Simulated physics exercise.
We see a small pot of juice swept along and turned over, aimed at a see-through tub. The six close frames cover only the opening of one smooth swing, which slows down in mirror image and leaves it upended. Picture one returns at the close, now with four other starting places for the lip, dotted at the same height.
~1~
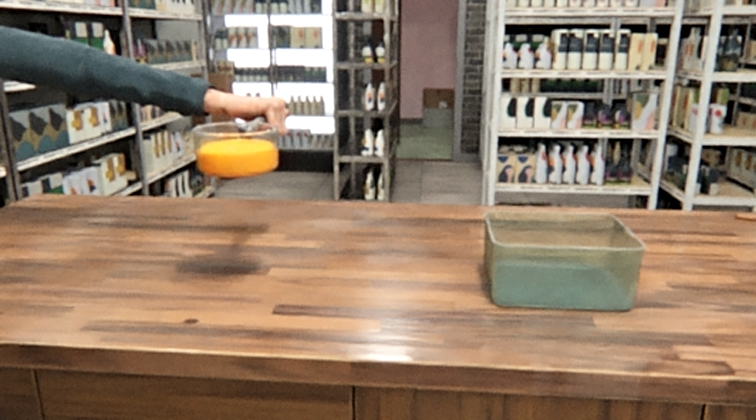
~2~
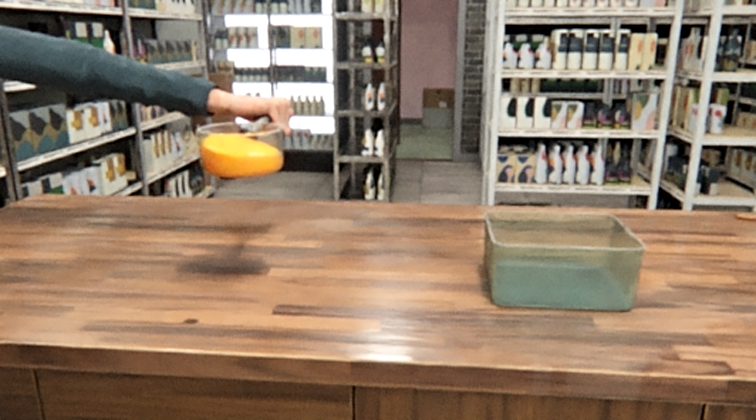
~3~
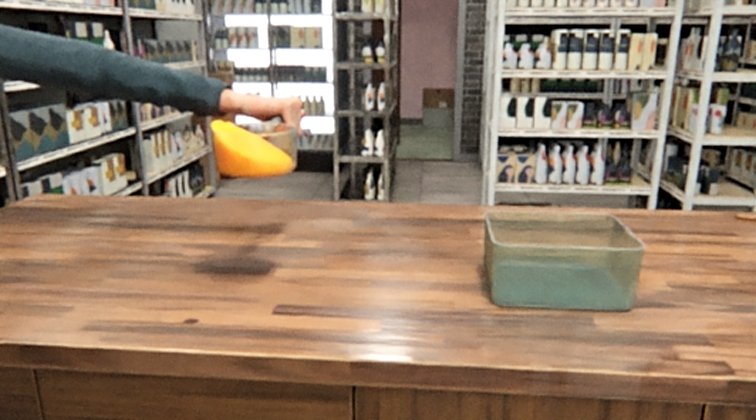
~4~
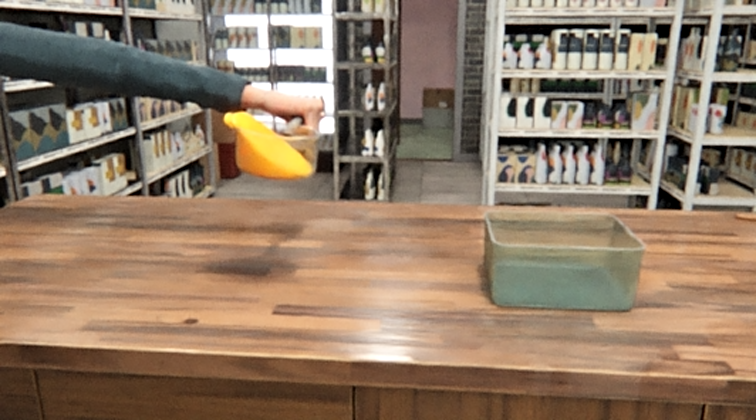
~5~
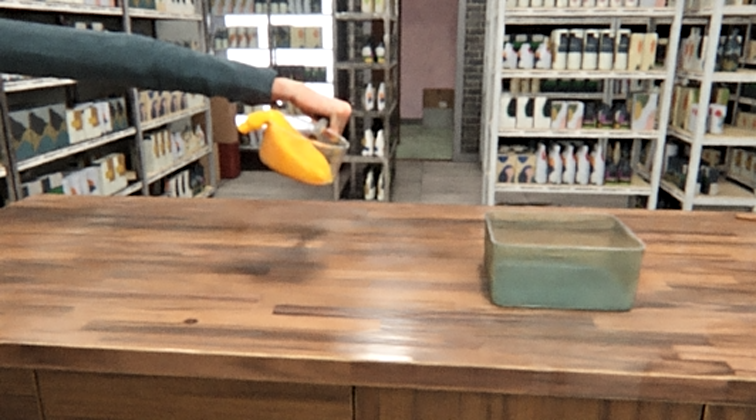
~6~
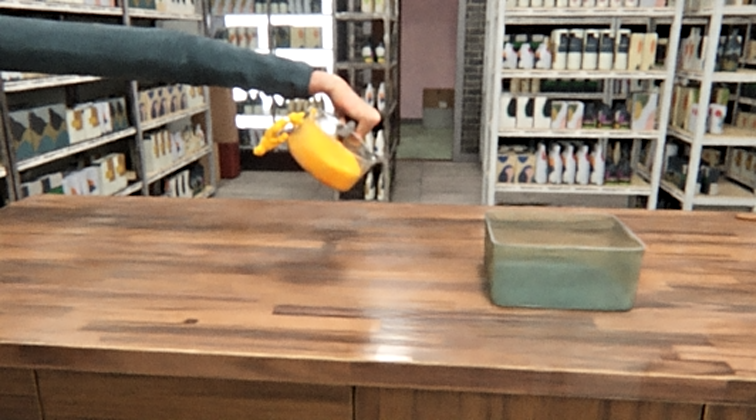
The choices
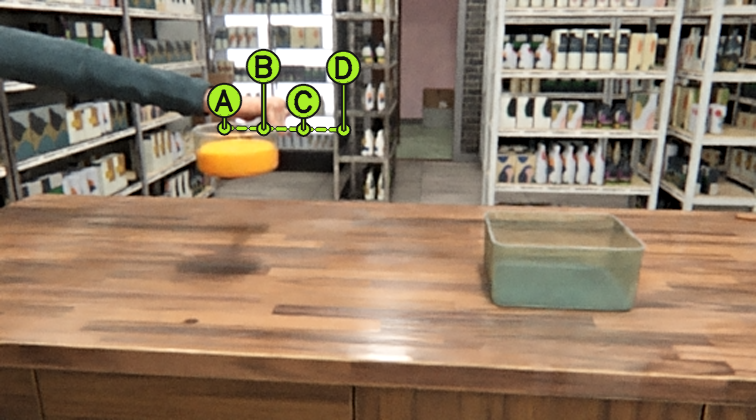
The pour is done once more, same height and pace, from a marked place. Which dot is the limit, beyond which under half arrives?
The answer is dot C.
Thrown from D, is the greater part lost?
No, that is safe.
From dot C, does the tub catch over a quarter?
Yes.
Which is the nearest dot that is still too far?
That would be B.
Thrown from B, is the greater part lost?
Yes, that goes wrong.
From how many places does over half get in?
Two of the four.
On the marked copy, A at (224, 128); B at (263, 128); C at (303, 129); D at (343, 129).
Choosing A, about 7 % lands in the tub, 88 % falls short and 6 % goes beside or beyond.
Choosing B, about 27 % lands in the tub, 62 % falls short and 11 % goes beside or beyond.
Choosing C, about 67 % lands in the tub, 30 % falls short and 4 % goes beside or beyond.
Choosing D, about 81 % lands in the tub, 13 % falls short and 5 % goes beside or beyond.
